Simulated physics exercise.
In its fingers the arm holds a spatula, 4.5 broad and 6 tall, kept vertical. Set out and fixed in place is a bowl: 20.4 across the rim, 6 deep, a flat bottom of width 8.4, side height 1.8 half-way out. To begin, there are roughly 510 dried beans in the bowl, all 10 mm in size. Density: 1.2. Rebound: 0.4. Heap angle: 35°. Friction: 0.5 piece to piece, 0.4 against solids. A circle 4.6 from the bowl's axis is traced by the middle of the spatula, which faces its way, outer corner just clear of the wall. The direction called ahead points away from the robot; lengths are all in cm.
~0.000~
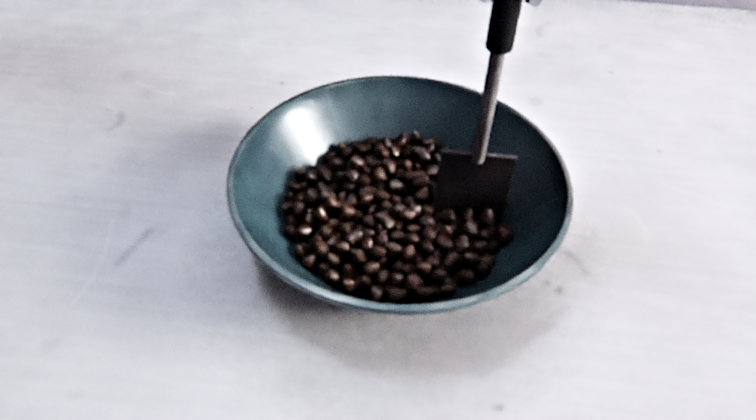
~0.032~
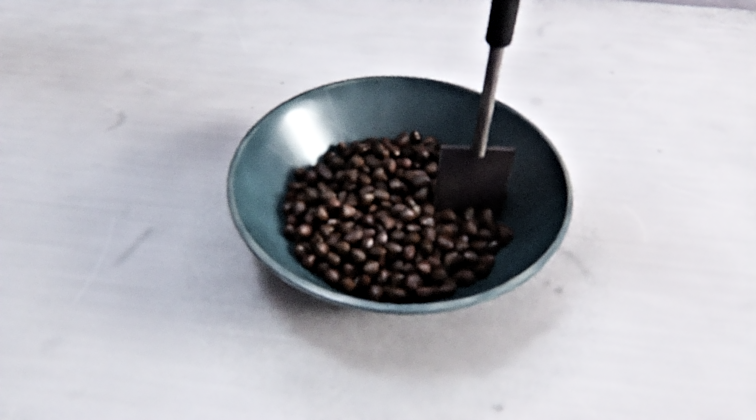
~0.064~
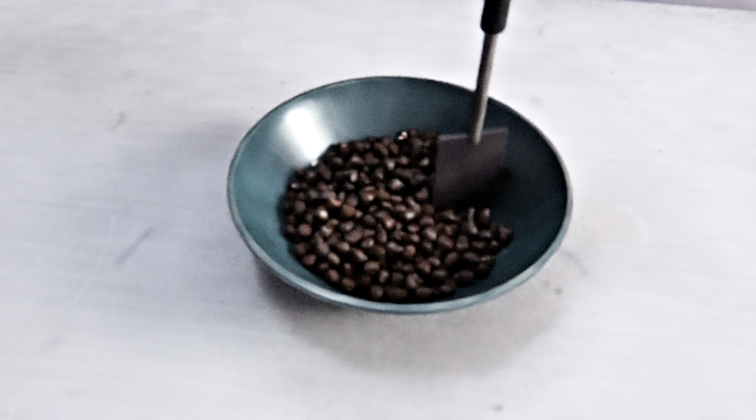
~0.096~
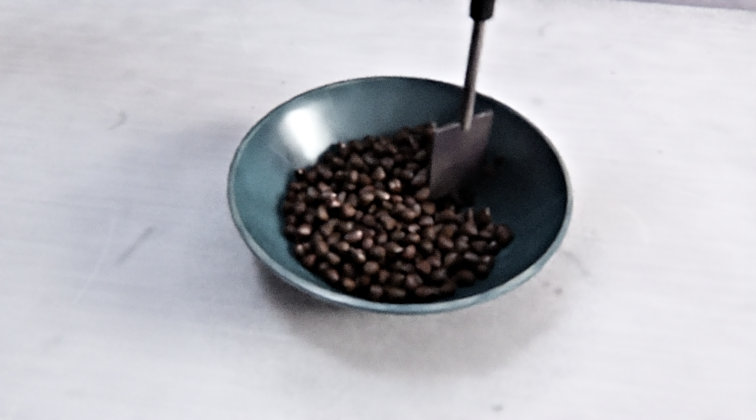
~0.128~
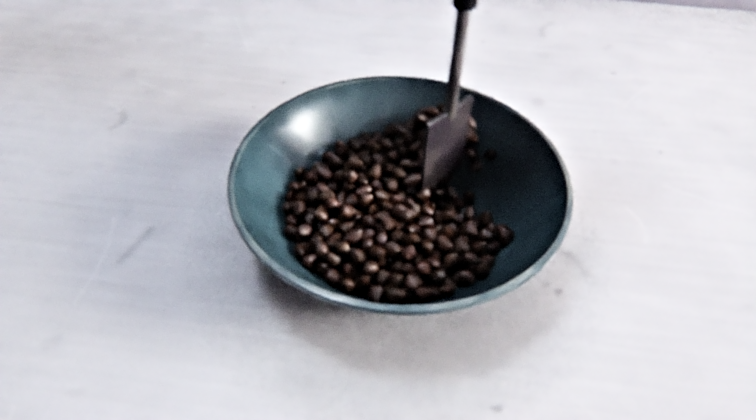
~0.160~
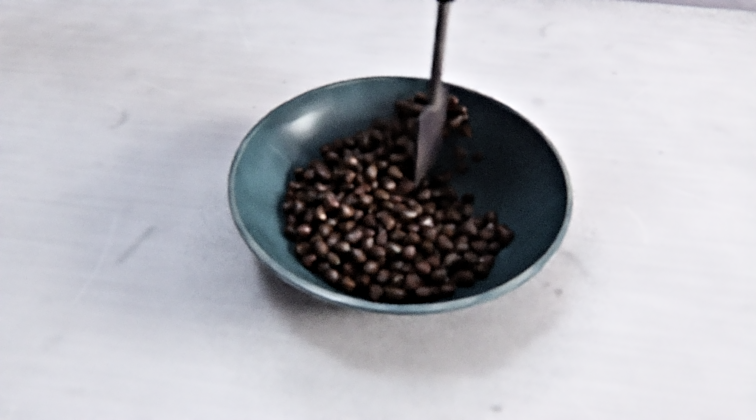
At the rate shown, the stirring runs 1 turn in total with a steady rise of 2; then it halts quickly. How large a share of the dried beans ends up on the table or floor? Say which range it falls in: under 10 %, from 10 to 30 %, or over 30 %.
It falls under 10 %.
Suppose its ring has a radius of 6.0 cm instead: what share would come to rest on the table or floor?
In that case roughly 0 per cent.
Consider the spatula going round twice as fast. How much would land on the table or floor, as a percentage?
Estimate: Near 15 in a hundred.
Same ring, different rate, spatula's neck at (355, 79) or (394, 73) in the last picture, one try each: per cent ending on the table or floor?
Close to 20 and 10 in a hundred.
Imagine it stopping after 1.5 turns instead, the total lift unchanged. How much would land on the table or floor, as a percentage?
Then roughly 0 percent.
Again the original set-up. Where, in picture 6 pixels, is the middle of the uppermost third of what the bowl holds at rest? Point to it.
Near (393, 223).
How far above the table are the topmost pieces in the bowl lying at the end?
Height: Roughly 5.5 cm.
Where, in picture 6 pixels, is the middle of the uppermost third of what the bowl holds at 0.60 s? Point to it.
About (410, 244).
By 0.38 s, 182° round, highest piece 8 above the table; 510 in the bowl, 3 in flight or on the tool.
By 0.60 s, 294° round, highest piece 7 above the table; 504 in the bowl, 7 on the table or floor, 2 in flight or on the tool.
By 0.91 s, 0° round, highest piece 5 above the table; 501 in the bowl, 12 on the table or floor.
By 1.61 s, 0° round, highest piece 5 above the table; 501 in the bowl, 12 on the table or floor.
Final count, 501 in the bowl, 12 on the table or floor. That is 2 % on the table or floor.
